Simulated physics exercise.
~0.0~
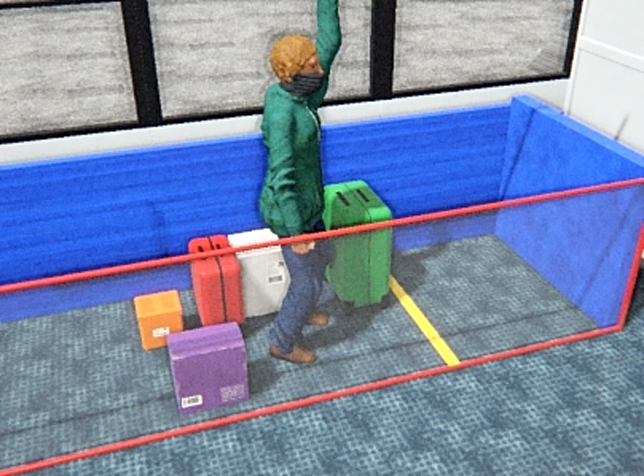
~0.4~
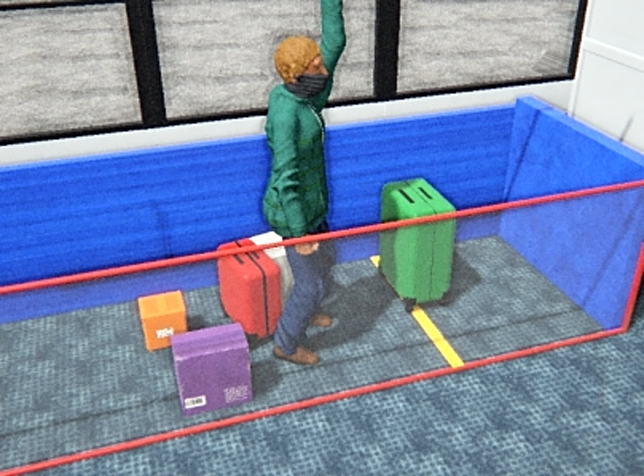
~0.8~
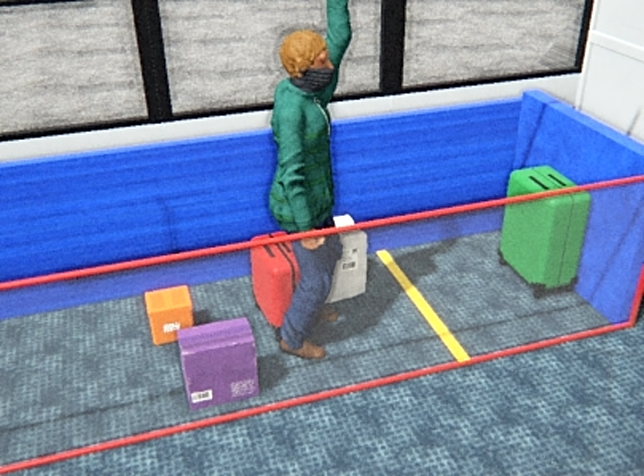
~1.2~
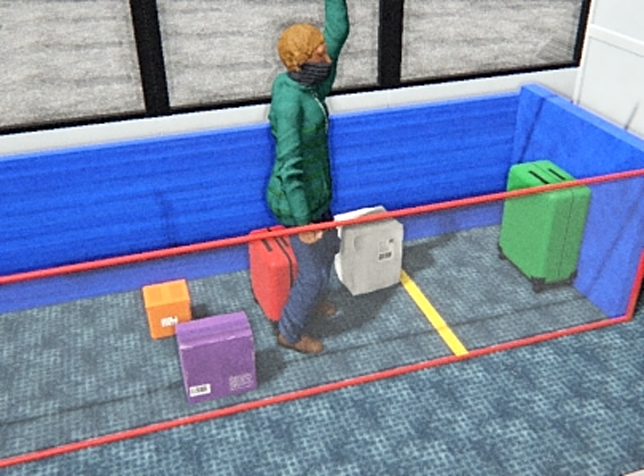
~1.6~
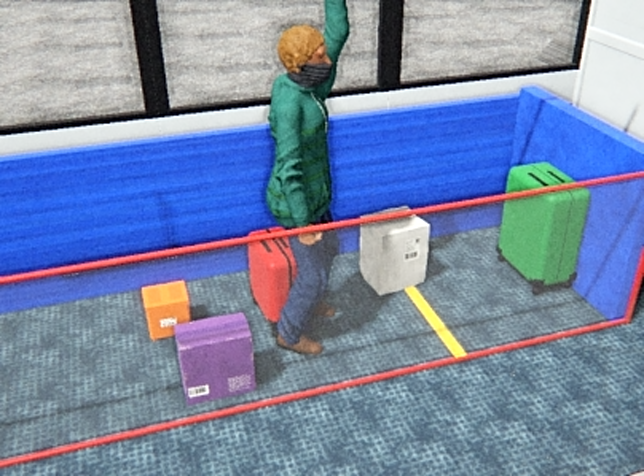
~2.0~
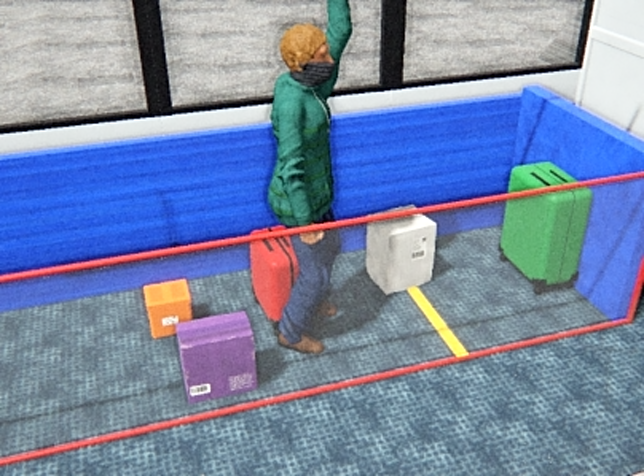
A green wheeled case standing beside a passenger in a shuttle bay slides right first, crossing the yellow line on the floor and stopping near the blue wall at the far end. The red case also shifts right and comes to rest partly hidden behind the passenger, who keeps one arm raised throughout. The white pack slides out from behind the passenger, still upright, and slows near the top of the yellow line. The orange tub and purple carton stay put on the left. At the end everything stands upright, with the red case short of the line and the green one well past it.
